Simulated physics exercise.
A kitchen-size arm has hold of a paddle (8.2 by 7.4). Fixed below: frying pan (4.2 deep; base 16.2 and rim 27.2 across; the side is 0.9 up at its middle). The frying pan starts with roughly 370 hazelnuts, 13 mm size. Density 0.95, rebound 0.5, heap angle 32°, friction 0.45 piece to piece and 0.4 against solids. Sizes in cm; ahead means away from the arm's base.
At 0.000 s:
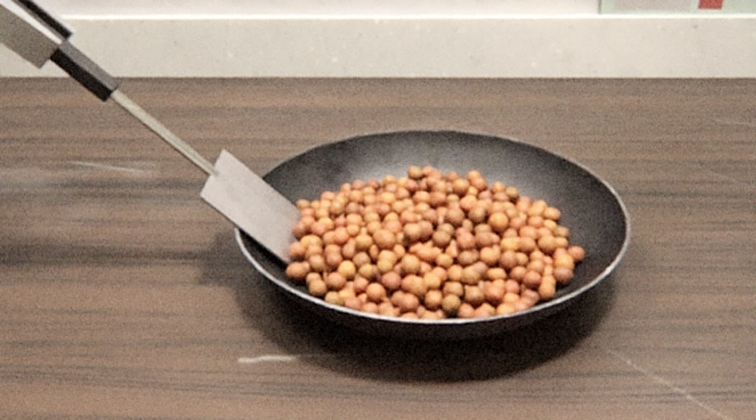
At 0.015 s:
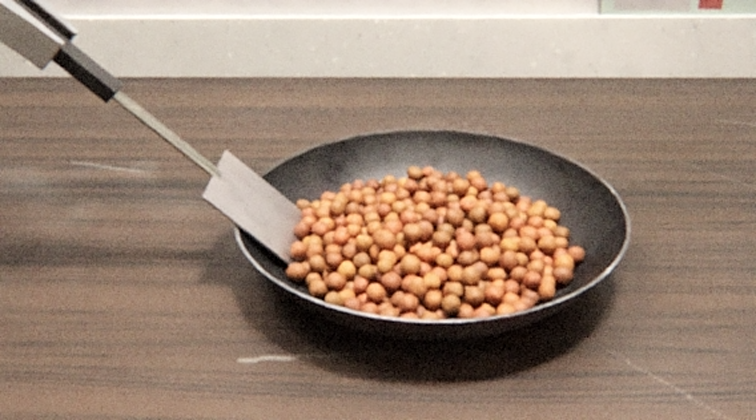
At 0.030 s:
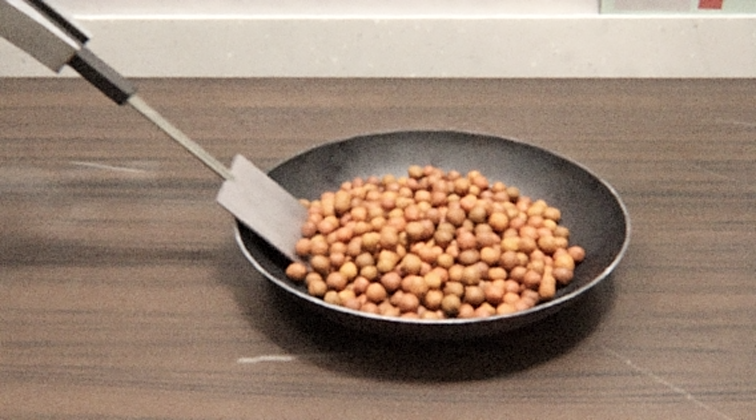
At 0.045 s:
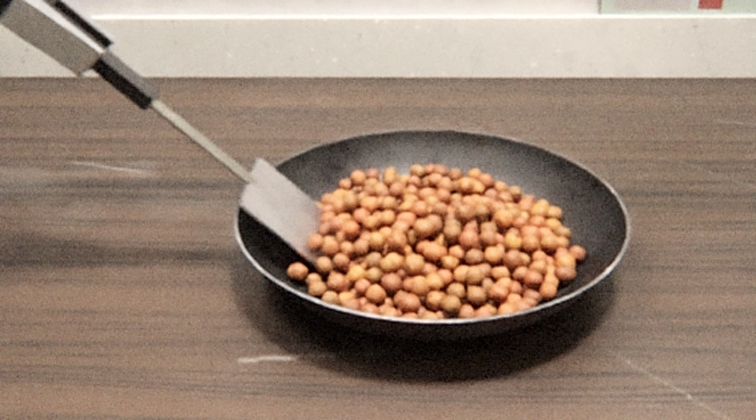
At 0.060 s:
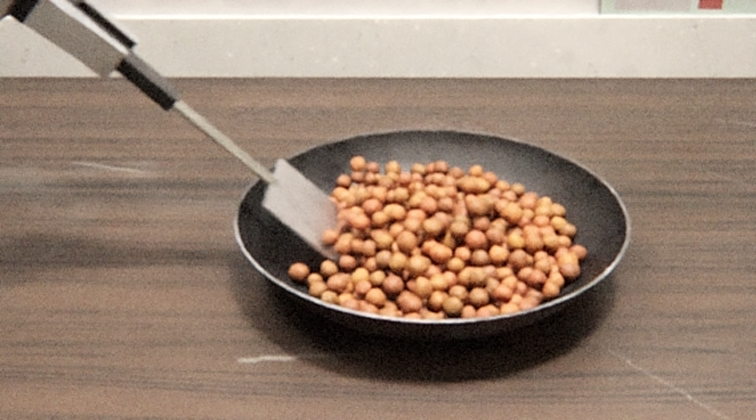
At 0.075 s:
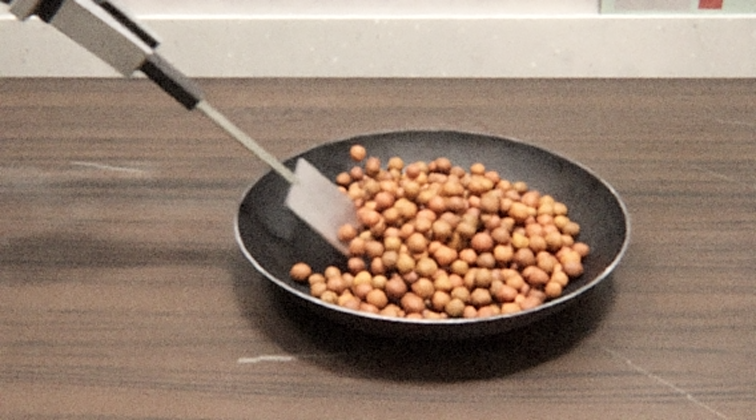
A flat metal paddle held by a robotic arm rests at the left side of a dark frying pan of round brown hazelnuts, then pushes rightward into the heap, shifting nearby nuts and leaving a few behind near the left rim.
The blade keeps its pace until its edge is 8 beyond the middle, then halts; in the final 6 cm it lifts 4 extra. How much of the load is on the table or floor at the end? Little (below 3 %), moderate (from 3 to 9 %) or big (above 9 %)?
A big share, above 9 %, ends on the table or floor.
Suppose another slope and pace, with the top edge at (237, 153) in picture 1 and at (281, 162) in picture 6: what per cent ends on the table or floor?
Some 5 per cent.
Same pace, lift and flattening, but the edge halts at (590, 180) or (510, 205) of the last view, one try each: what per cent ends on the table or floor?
About 35 and 10 per cent.
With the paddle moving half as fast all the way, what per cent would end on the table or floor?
In that case some 5 per cent.
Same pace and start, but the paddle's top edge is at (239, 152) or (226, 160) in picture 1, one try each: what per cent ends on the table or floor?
Some 20 and 20 per cent.
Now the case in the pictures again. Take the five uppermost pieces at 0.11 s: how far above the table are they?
Roughly 6 cm.
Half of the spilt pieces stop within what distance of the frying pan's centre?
Some 40 cm.
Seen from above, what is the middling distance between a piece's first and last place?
About 3 cm.
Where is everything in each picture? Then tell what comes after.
Paddle top edge at (212, 172), sloping 44°; upper third of the load around (430, 227), from x 295 to 575, top at y 175; 372 in the frying pan, in the first frame.
Paddle top edge at (215, 173), sloping 44°; upper third of the load around (430, 229), from x 295 to 575, top at y 175, in the second frame.
Paddle top edge at (228, 177), sloping 44°; upper third of the load around (423, 226), from x 295 to 575, top at y 175, in the third frame.
Paddle top edge at (250, 180), sloping 44°; upper third of the load around (423, 222), from x 300 to 575, top at y 170, in the fourth frame.
Paddle top edge at (272, 181), sloping 44°; upper third of the load around (426, 218), from x 300 to 580, top at y 165, in the fifth frame.
Paddle top edge at (294, 181), sloping 44°; upper third of the load around (426, 216), from x 300 to 580, top at y 155; 372 in the frying pan, in the sixth frame.
After 0.11 s, sloping 44°, highest piece 6 above the table; 372 in the frying pan.
After 0.15 s, sloping 44°, highest piece 7 above the table; 372 in the frying pan.
After 0.37 s, sloping 44°, highest piece 14 above the table; 299 in the frying pan, 45 on the table or floor, 28 on the blade or in flight.
After 1.42 s, sloping 44°, highest piece 4 above the table; 299 in the frying pan, 73 on the table or floor.
At rest, 299 in the frying pan, 73 on the table or floor. That is 20 % on the table or floor.
